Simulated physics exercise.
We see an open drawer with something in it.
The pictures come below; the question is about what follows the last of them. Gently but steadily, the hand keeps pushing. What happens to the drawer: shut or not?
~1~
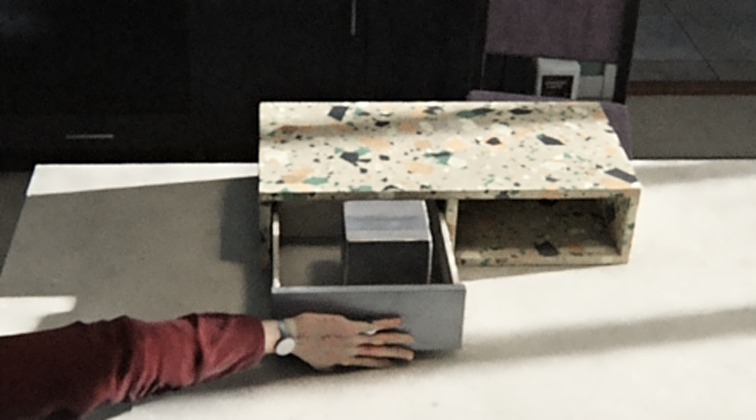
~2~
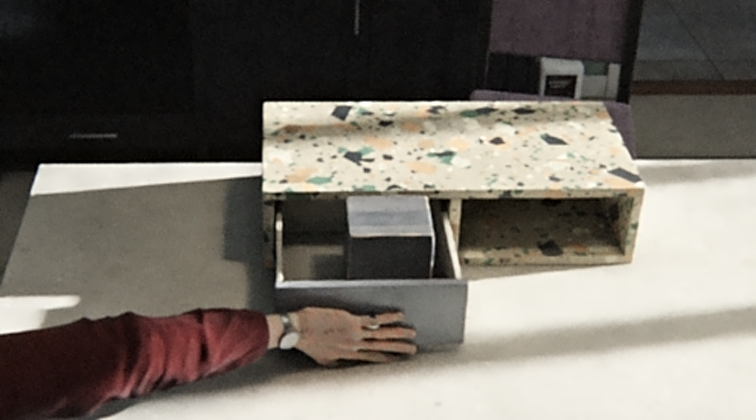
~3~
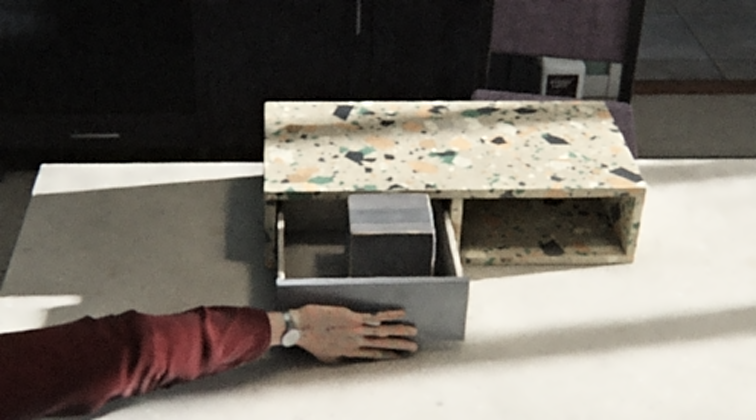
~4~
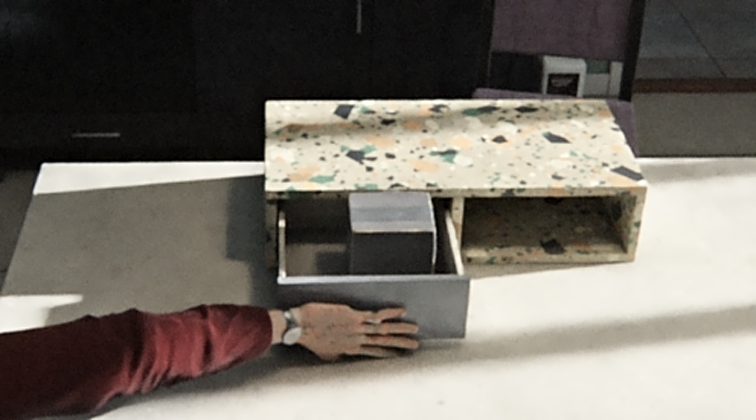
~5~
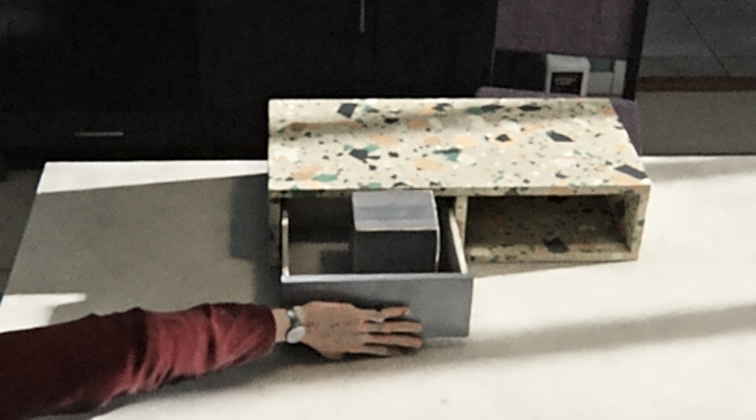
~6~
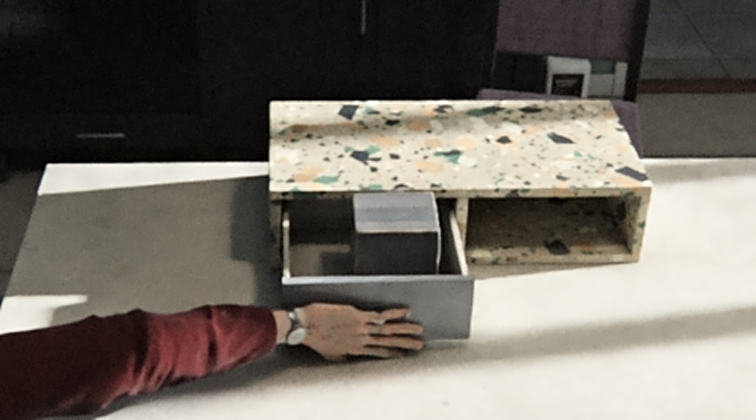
The drawer ends up partly open.
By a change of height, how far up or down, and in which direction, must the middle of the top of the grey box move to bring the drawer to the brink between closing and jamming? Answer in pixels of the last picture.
The change comes after a shift of around 12 pixels down.
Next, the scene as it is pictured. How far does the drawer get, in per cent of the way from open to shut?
Around 40 in a hundred of the way.
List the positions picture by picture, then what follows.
The first frame shows drawer (362, 266) wide open; grey box (384, 254).
The second frame shows drawer (365, 261) wide open; chest (442, 180).
The third frame shows drawer (366, 259) wide open; grey box (388, 247).
The fourth frame shows drawer (367, 257) wide open; chest (445, 179).
The fifth frame shows drawer (371, 256) wide open; grey box (393, 244).
The sixth frame shows drawer (372, 257) wide open; chest (449, 179).
Then, 0.44 s later than the last frame, drawer starting in.
Then, 1.92 s later than the last frame, drawer about half in.
When it is over, the drawer jams.
